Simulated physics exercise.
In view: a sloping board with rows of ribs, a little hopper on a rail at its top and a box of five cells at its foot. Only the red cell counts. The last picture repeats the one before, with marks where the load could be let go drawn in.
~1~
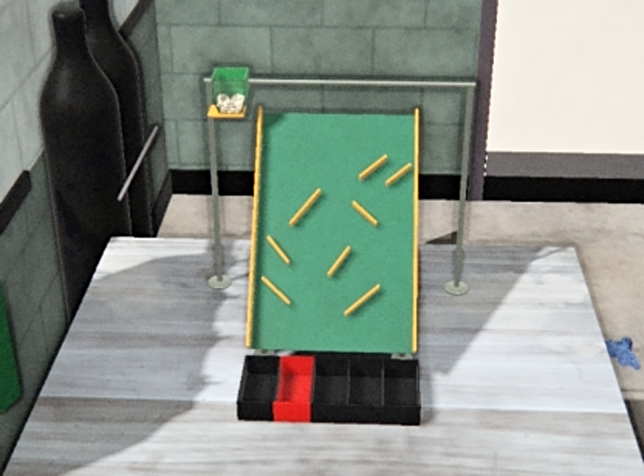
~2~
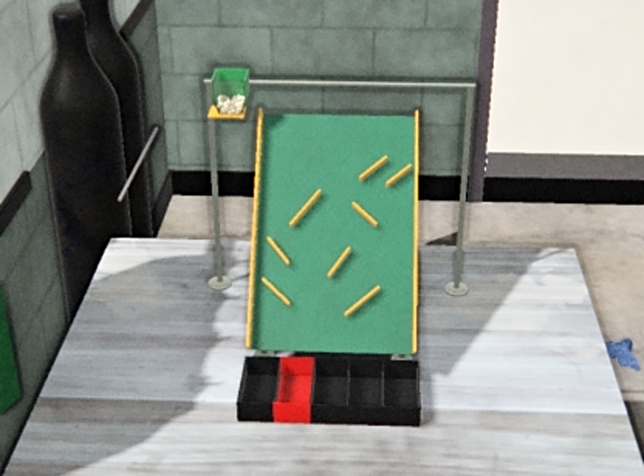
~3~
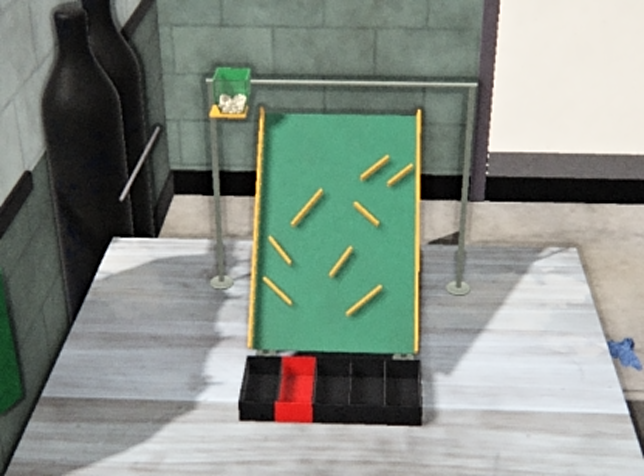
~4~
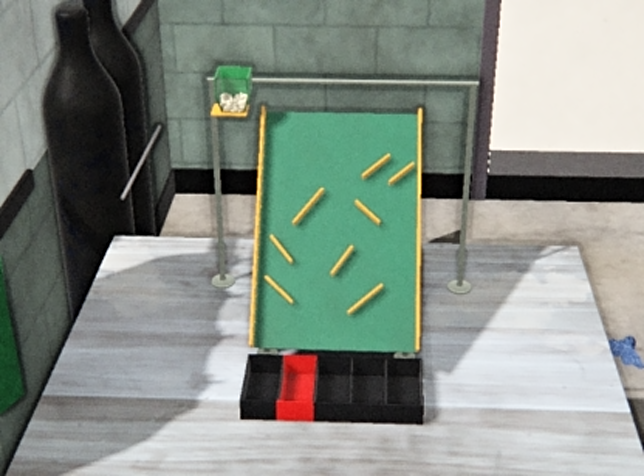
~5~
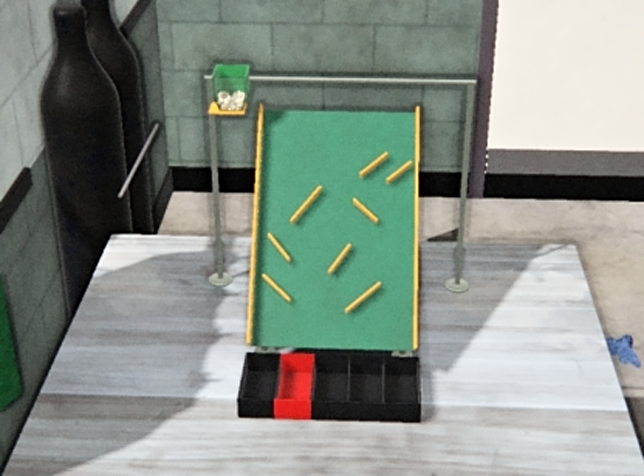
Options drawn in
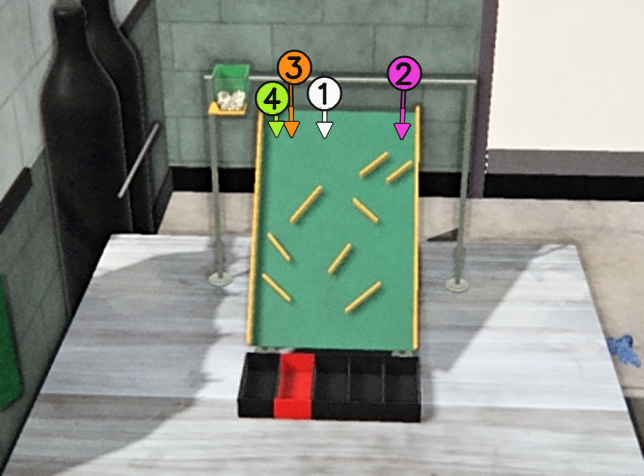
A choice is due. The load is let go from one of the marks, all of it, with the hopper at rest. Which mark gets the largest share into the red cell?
I would pick mark 1.
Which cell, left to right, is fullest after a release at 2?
It is the fifth one.
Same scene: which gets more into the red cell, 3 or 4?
Here it is mark 3.
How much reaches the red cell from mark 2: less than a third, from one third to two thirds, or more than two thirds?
Less than a third.
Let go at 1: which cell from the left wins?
The second from the left.
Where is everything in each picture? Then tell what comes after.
Hopper at (232, 107), white beans, door shut, in the first picture.
Ribs (360, 177) to (387, 156), (387, 183) to (411, 165), (290, 224) to (320, 190), in the second picture.
Ribs (355, 202) to (378, 223), (270, 237) to (290, 262), (330, 275) to (351, 247), in the third picture.
Ribs (266, 276) to (292, 301), (348, 312) to (382, 285), in the fourth picture.
Red cell at (292, 408), number 2 of 5 from the left, in the fifth picture.
On the marked copy, mark 1 meets the board at (324, 132); mark 2 meets the board at (401, 133); mark 3 meets the board at (291, 131); mark 4 meets the board at (276, 131).
For mark 1, about two thirds in the red cell, about a third in other cells, a stray few outside the box.
For mark 2, a stray few in the red cell, most in other cells, a small part held on the board, a small part outside the box.
For mark 3, about a quarter in the red cell, about two thirds in other cells, a small part held on the board.
For mark 4, a small part in the red cell, most in other cells, a small part held on the board, a stray few outside the box.
